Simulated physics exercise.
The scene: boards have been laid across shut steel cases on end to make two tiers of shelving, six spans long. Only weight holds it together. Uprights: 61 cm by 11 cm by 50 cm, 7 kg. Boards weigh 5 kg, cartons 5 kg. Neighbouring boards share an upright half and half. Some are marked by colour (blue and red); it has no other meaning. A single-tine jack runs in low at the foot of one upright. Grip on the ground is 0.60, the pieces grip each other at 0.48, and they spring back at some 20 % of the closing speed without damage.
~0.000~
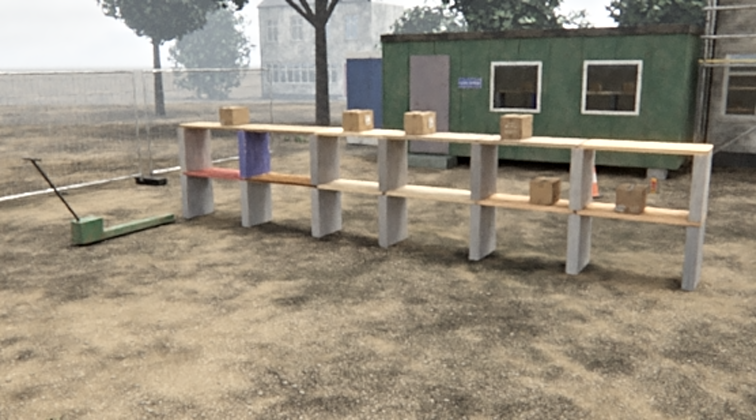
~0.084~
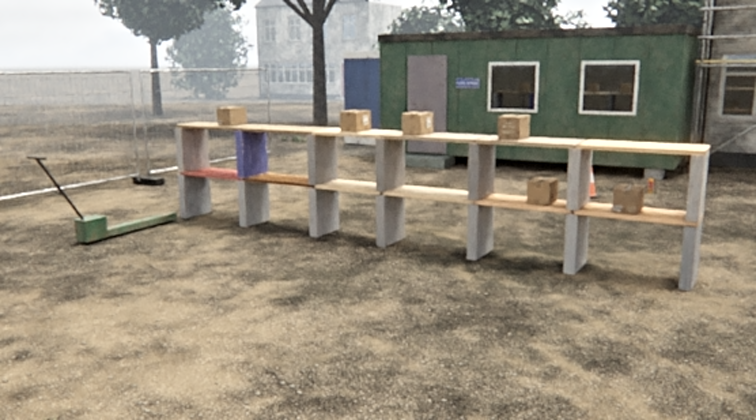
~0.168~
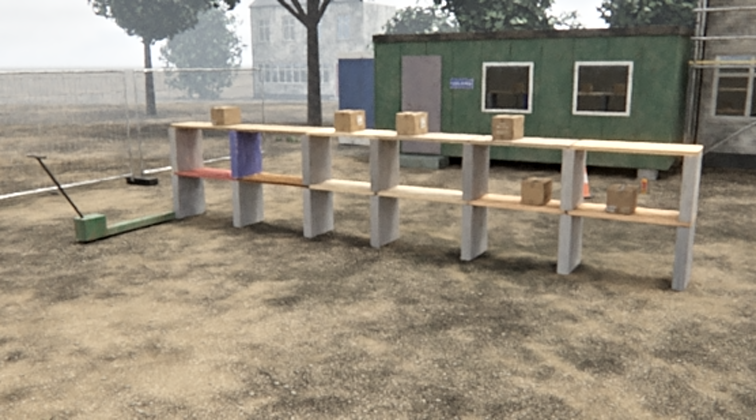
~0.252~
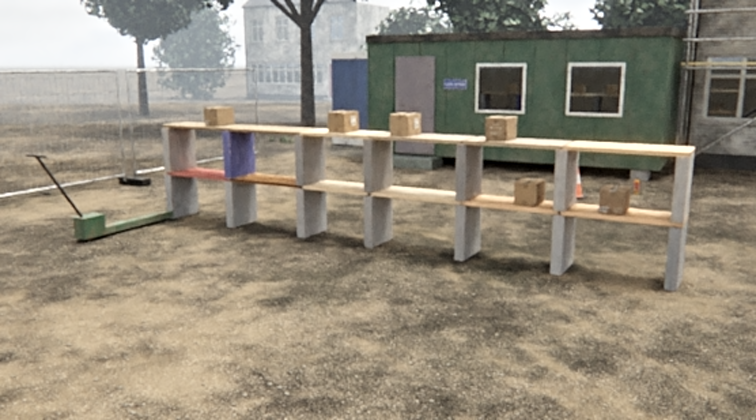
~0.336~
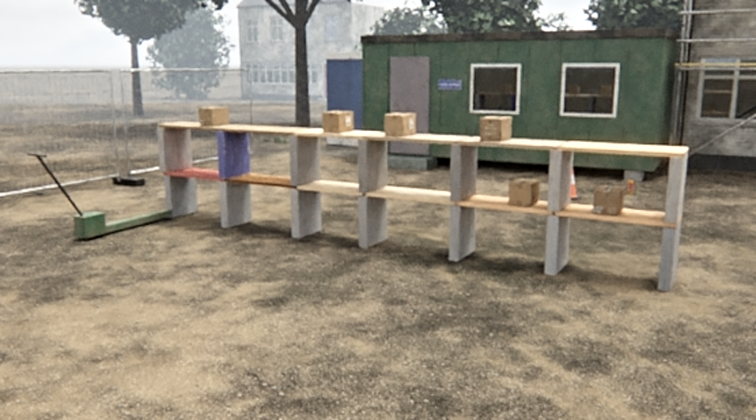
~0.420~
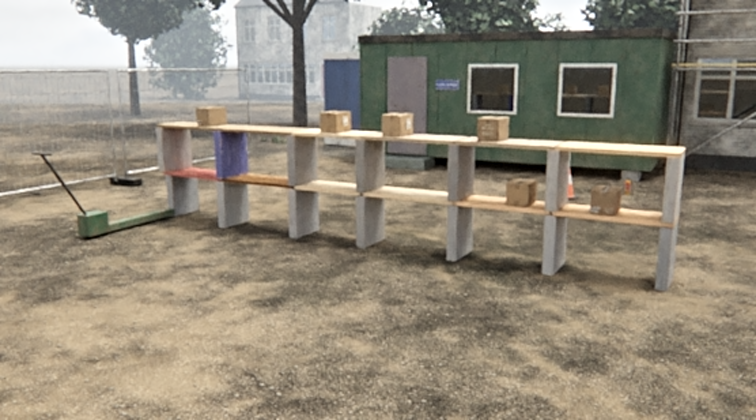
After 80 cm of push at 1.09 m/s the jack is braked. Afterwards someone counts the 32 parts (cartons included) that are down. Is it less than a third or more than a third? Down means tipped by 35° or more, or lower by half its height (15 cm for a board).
It comes to under a third.
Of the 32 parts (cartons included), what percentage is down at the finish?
About 0 per cent.
After 0.62 s, none of the 32 pieces down, 5 disturbed; red board shifted 13 cm.
After 0.94 s, none of the 32 pieces down, 6 disturbed; blue upright shifted 22 mm; red board shifted 30 cm.
At rest (2.0 s), none of the 32 pieces down, 6 disturbed; blue upright shifted 26 mm; red board shifted 35 cm. That is 0 per cent. As the last picture would show them, middles, blue upright near (231, 153), red board near (218, 171).
